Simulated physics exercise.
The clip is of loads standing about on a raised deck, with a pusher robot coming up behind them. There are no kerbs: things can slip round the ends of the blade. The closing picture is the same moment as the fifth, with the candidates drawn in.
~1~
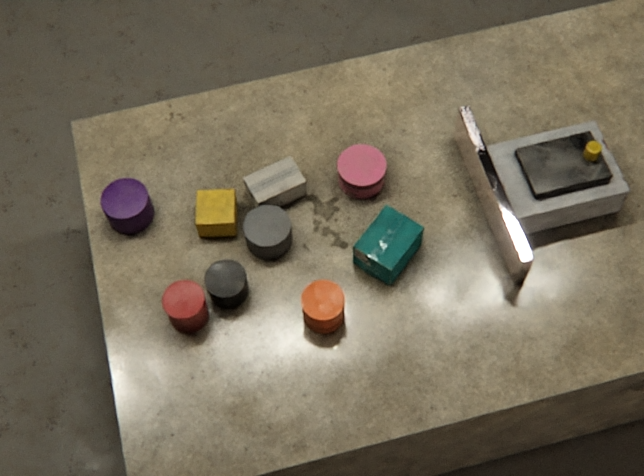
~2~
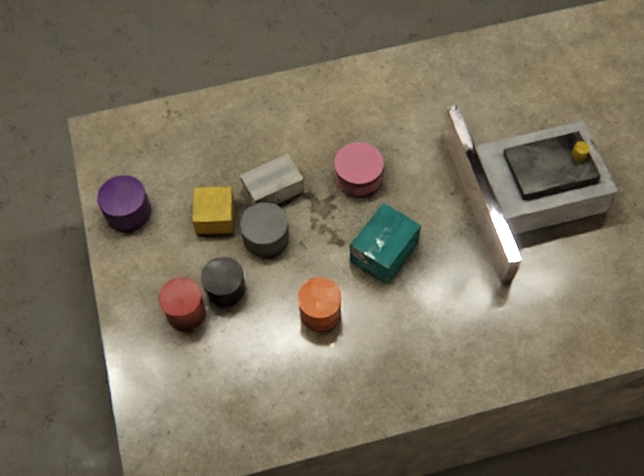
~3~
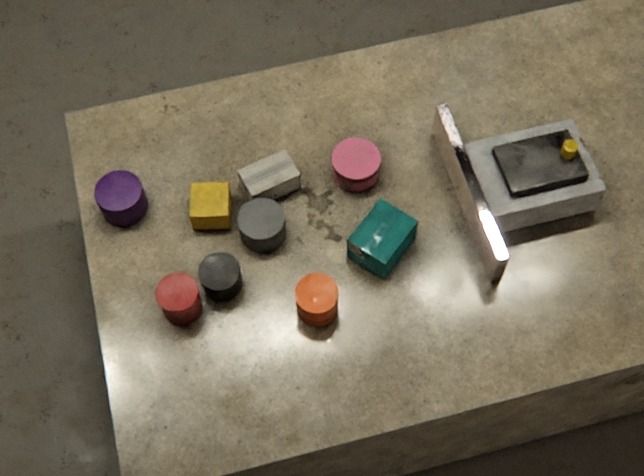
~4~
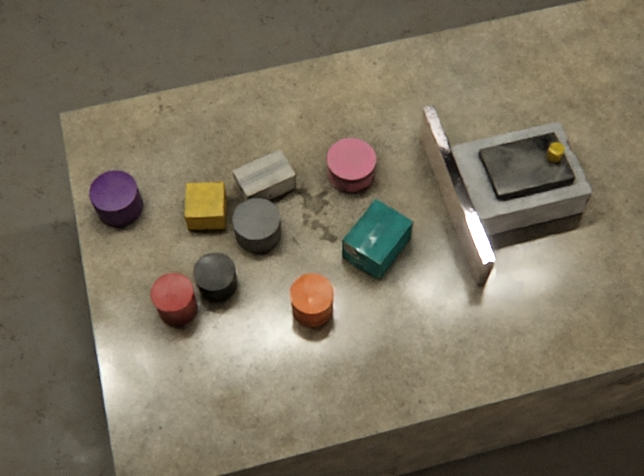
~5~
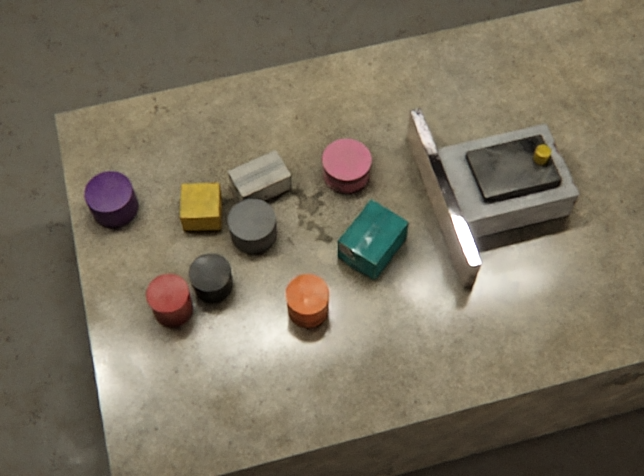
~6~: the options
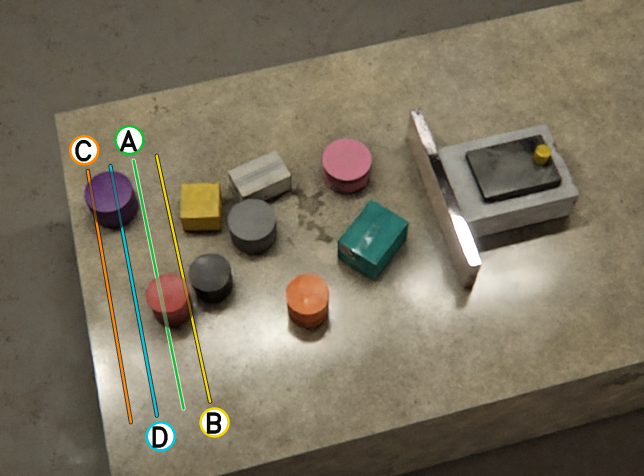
A pale grey pusher robot with a dark top, a yellow knob and a broad front blade stands at the right of a raised, mottled stone-like deck, seen from steeply above. Purple, yellow, pale grey, dark grey, red and black loads stand at left, with pink, teal and orange nearer the middle. The robot creeps left towards them, touching none, while the camera drifts slightly right.
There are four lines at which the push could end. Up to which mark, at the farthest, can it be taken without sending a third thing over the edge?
At A, and not beyond.
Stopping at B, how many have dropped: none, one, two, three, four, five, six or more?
The count is none.
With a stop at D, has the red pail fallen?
Yes.
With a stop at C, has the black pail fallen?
Yes.
On the marked copy, A at (157, 276); B at (181, 270); C at (108, 288); D at (132, 282).
Taking A. A third of the way, robot (407, 192); orange pail (299, 310); white parcel (245, 183).
Two thirds of the way, robot (302, 217); red pail (156, 310); yellow crate (155, 220).
When it is over, robot (222, 236); red pail (93, 332); yellow crate (86, 251); none fallen.
As for the rest, B is within the limit but short; C drops four; D drops three.
